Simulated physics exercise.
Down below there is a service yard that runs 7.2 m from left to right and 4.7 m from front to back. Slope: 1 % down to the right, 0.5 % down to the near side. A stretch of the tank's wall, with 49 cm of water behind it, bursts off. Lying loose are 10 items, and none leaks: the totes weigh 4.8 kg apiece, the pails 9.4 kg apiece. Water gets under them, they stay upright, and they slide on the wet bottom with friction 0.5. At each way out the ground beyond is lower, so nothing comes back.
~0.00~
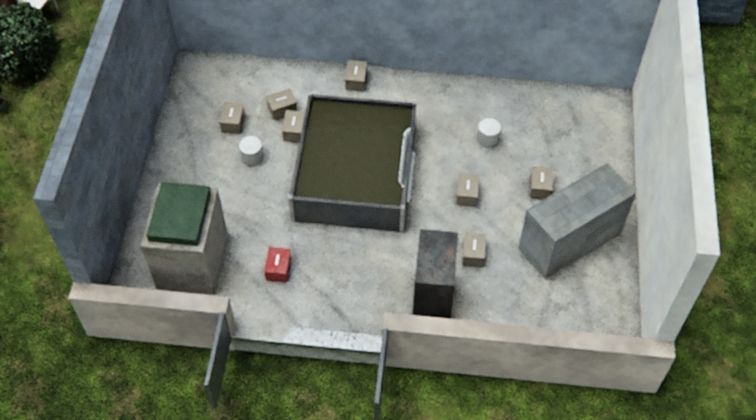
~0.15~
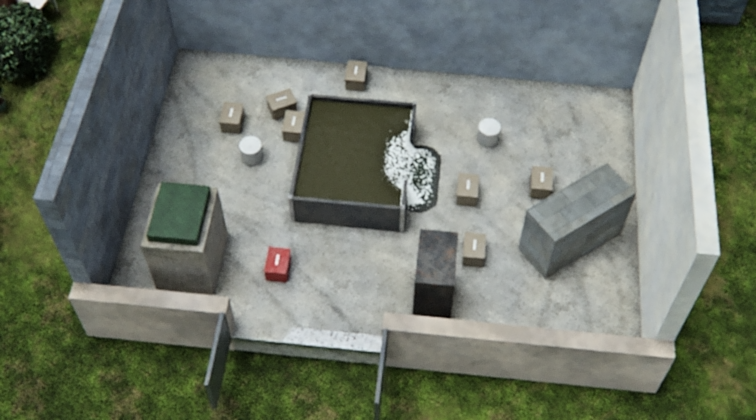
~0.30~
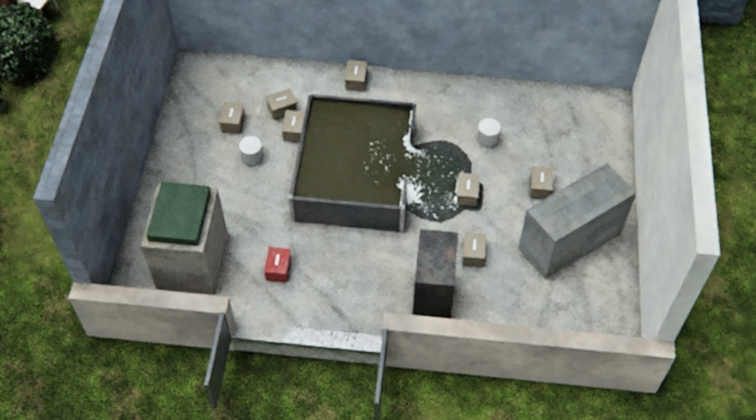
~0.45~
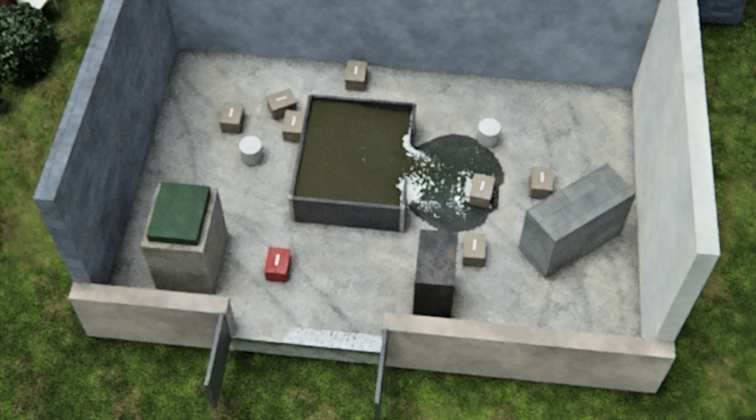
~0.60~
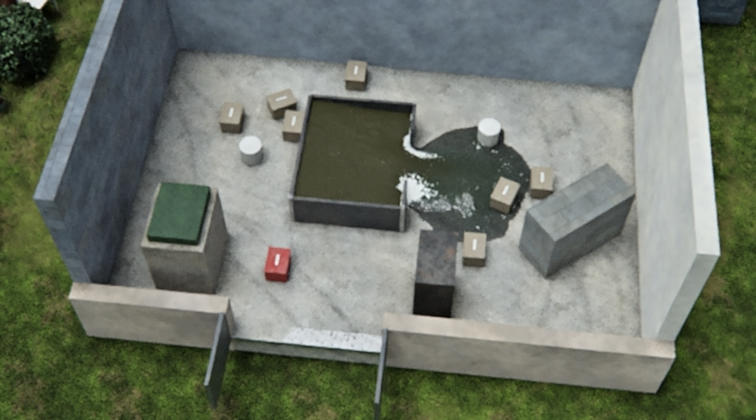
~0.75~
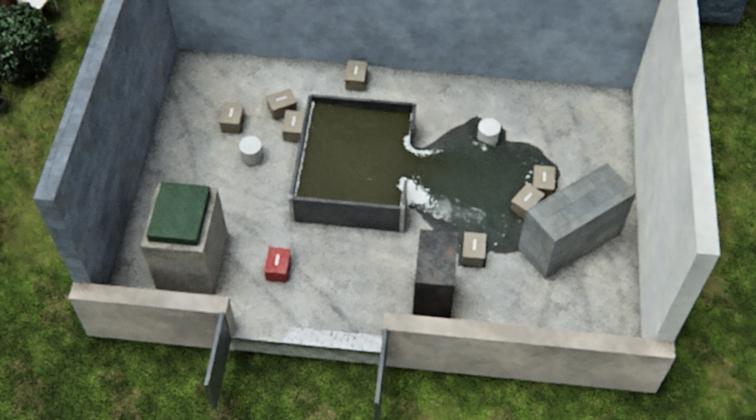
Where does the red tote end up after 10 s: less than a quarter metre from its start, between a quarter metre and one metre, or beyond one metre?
The red tote ends up less than a quarter metre from its start.
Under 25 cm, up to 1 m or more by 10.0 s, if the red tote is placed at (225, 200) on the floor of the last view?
Observed: Object is barely disturbed.
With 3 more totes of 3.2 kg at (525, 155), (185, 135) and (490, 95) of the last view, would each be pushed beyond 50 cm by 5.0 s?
Beyond it, within it, beyond it.
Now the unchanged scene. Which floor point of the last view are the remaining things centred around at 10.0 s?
I'd say about (329, 163) in the last view.
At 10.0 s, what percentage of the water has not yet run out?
100 % or so.
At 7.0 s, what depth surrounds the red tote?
Near 0 cm deep.
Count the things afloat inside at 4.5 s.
Just then, the number is 3.
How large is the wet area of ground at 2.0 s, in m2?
The covered patch comes to about 13 m2.
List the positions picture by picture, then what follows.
In the first frame, the red tote at (277, 260), on the bottom; 2.7 m2 under water; 0 of 10 have shifted.
In the second frame, the red tote at (277, 260), on the bottom; 3.2 m2 under water; 0 of 10 have shifted.
In the third frame, the red tote at (277, 260) rests on the ground; 3.8 m2 under water; 0 of 10 have shifted.
In the fourth frame, the red tote at (277, 260), on the bottom; 4.4 m2 under water; 1 of 10 have shifted.
In the fifth frame, the red tote at (277, 260), on the bottom; water covers 5.2 m2; 1 of 10 have shifted.
In the sixth frame, the red tote at (277, 260), on the bottom; 5.9 m2 under water; 1 of 10 have shifted.
After 2.0 s the red tote is near (277, 260), 0.0 m from its start, aground; 0 of 10 are out; 2 afloat.
After 4.5 s the red tote is near (277, 260), 0.0 m from its start, aground; 0 of 10 are out; 3 afloat.
After 7.0 s the red tote is near (277, 260), 0.0 m from its start, aground; 0 of 10 are out; 4 afloat.
After 10.0 s the red tote is near (277, 260), 0.0 m from its start, aground; 0 of 10 are out; 3 afloat.
